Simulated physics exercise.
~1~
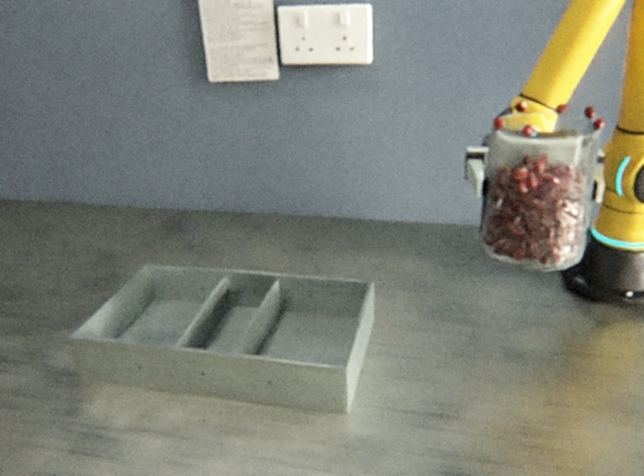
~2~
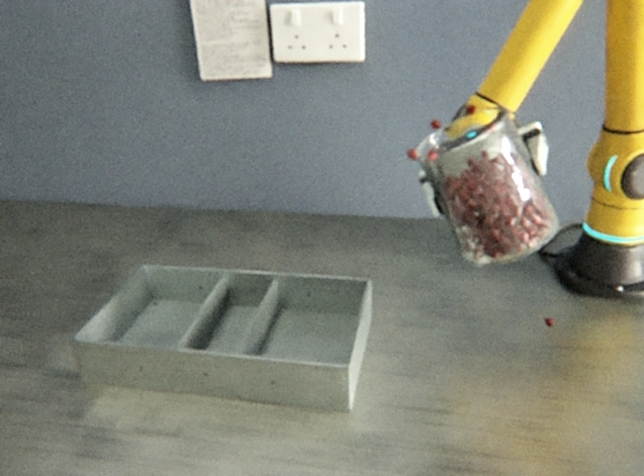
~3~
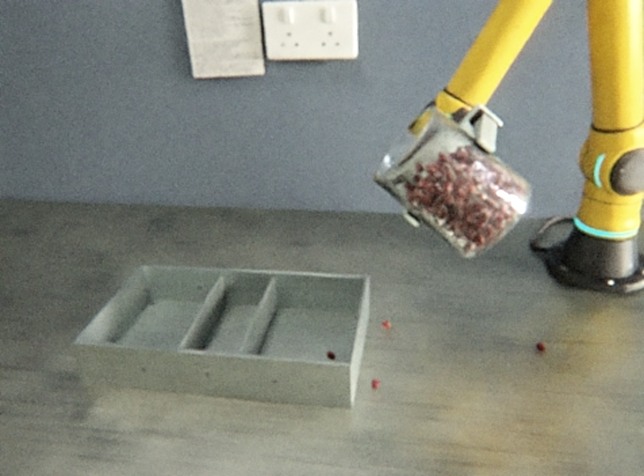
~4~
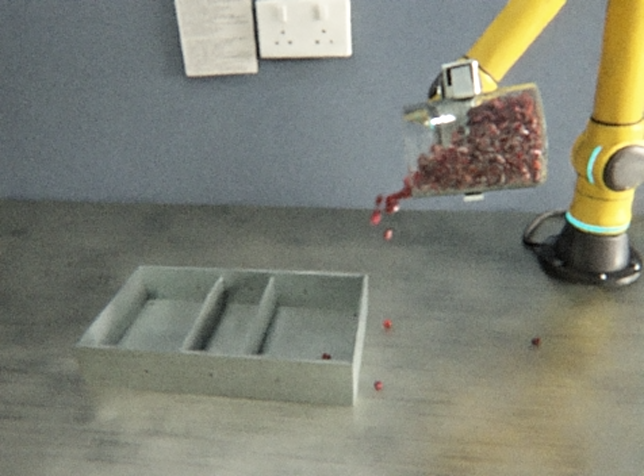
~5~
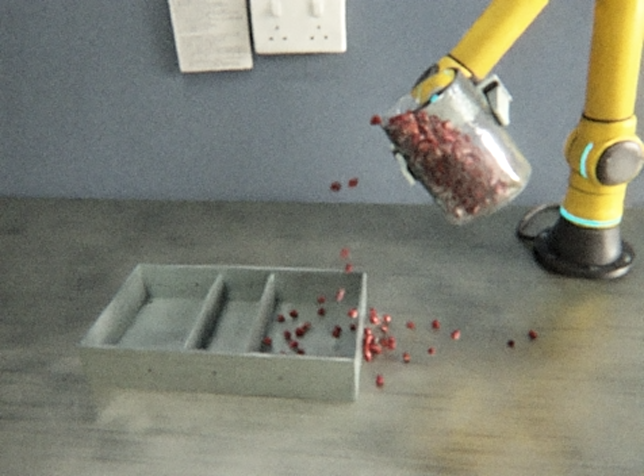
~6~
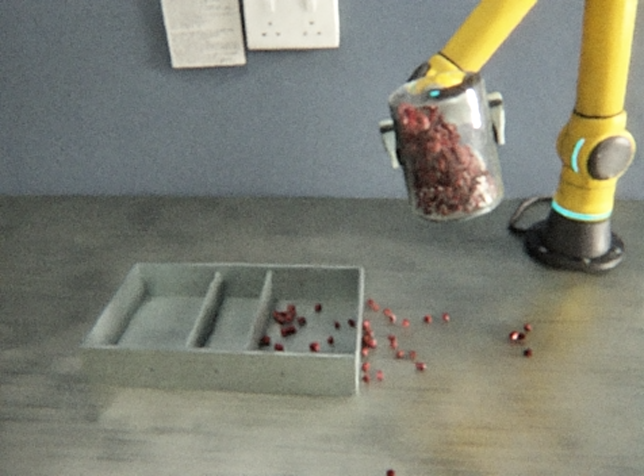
A yellow robot arm tips a clear cup, spilling red beans into and beside a tray.
